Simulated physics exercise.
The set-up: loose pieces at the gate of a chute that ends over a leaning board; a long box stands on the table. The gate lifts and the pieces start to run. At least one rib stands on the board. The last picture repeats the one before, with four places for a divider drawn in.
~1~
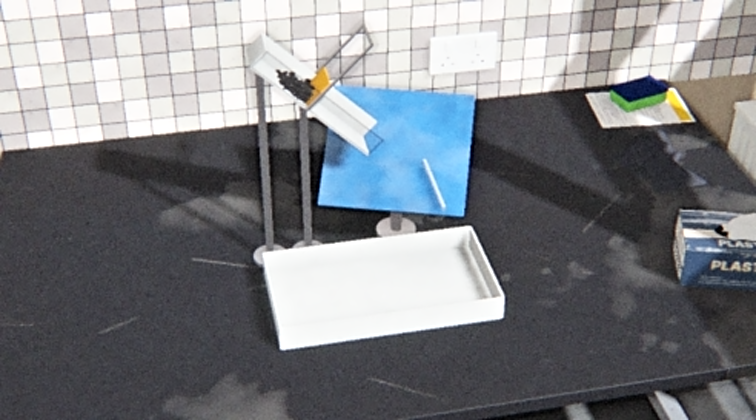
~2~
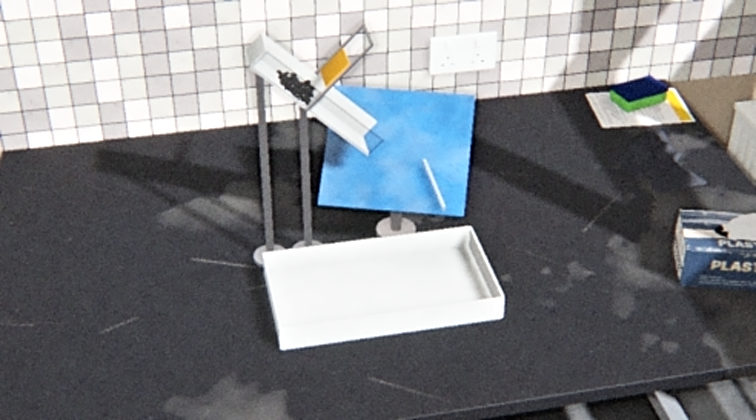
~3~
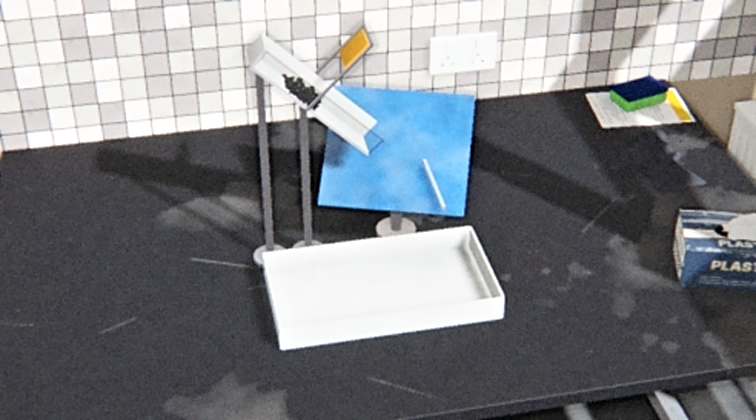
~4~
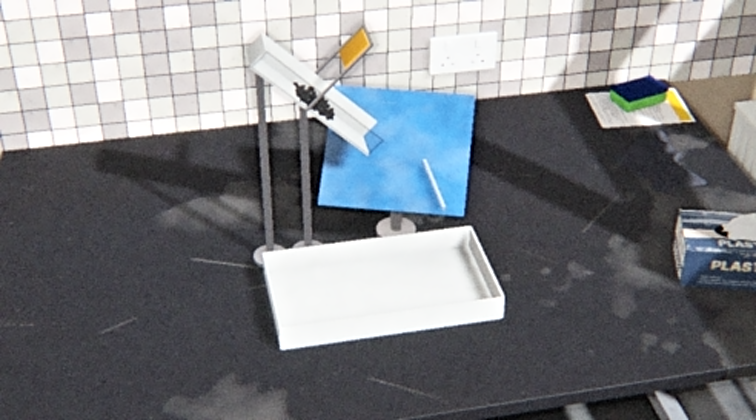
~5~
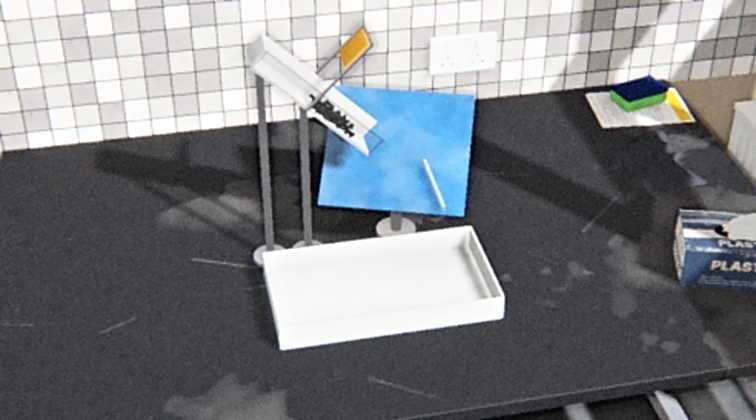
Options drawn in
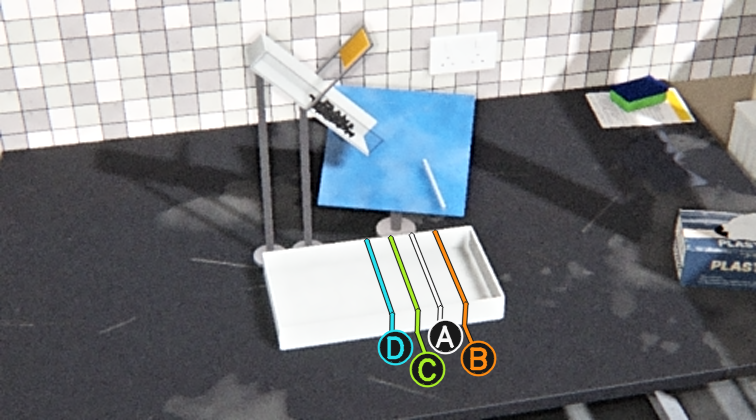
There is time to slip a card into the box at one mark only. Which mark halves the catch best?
The best line is A.
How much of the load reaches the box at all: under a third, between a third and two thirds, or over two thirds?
It is over two thirds.
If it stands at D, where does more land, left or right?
The right side.
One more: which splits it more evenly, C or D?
Line C.
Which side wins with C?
Right.
On the marked copy, line A crosses the front rim at (440, 306); line B crosses the front rim at (465, 303); line C crosses the front rim at (417, 309); line D crosses the front rim at (391, 313).
Choosing A, of what is caught, close to a third on the left of the divider, close to two thirds on the right.
Choosing B, of what is caught, the bulk on the left of the divider, close to a quarter on the right.
Choosing C, of what is caught, close to a quarter on the left of the divider, the bulk on the right.
Choosing D, of what is caught, only a few on the left of the divider, all but a few on the right.
